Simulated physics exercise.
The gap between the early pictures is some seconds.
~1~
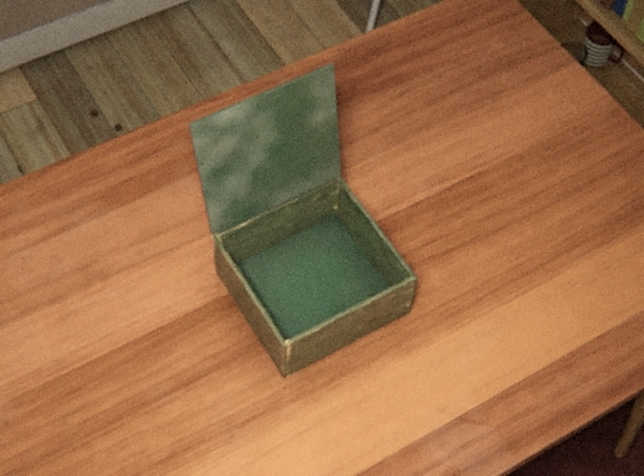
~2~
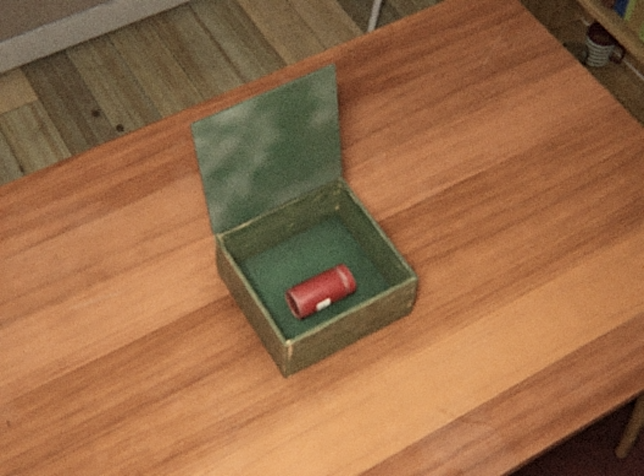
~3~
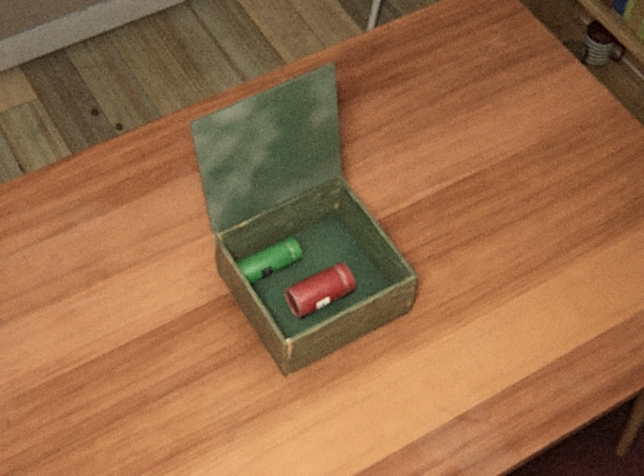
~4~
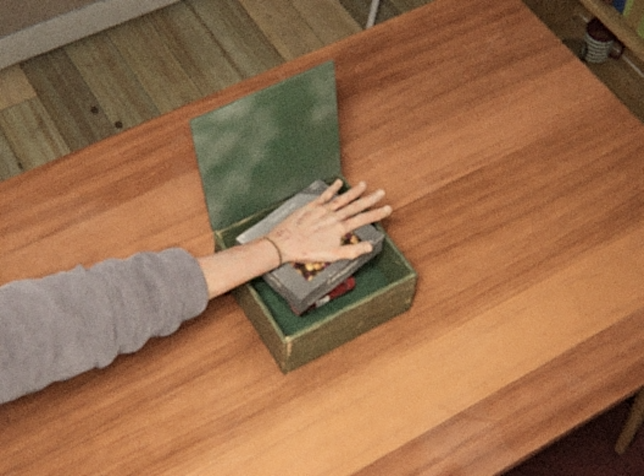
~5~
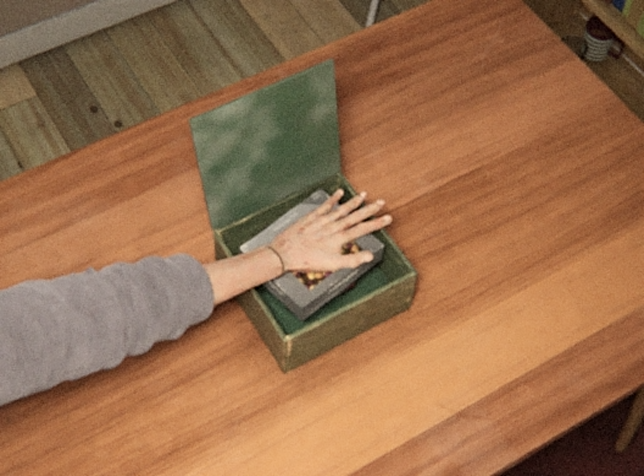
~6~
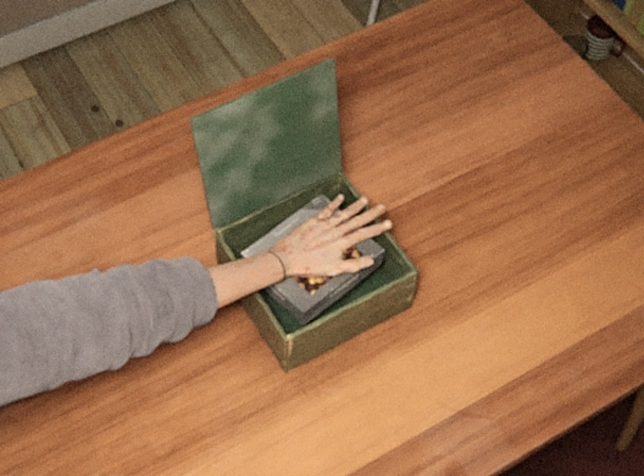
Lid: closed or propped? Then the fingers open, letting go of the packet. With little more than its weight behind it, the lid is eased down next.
Closed.
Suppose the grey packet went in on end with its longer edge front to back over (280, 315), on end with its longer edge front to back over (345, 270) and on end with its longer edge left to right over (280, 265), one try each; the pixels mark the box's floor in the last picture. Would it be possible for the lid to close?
Well, the first try leaves the lid standing open, the second leaves it standing open, and the third leaves it lying shut.
Then, 1.50 s past the last view, lid 73° above the rim; grey packet rocked 6° from its first pose near (308, 254).
Then, 1.80 s past the last view, lid 36° above the rim; grey packet rocked 6° from its first pose near (308, 254).
Finally, lid shut; left askew, grey packet; the other 2 still in place. Final places as the last picture's camera would see them, grey packet near (308, 253).
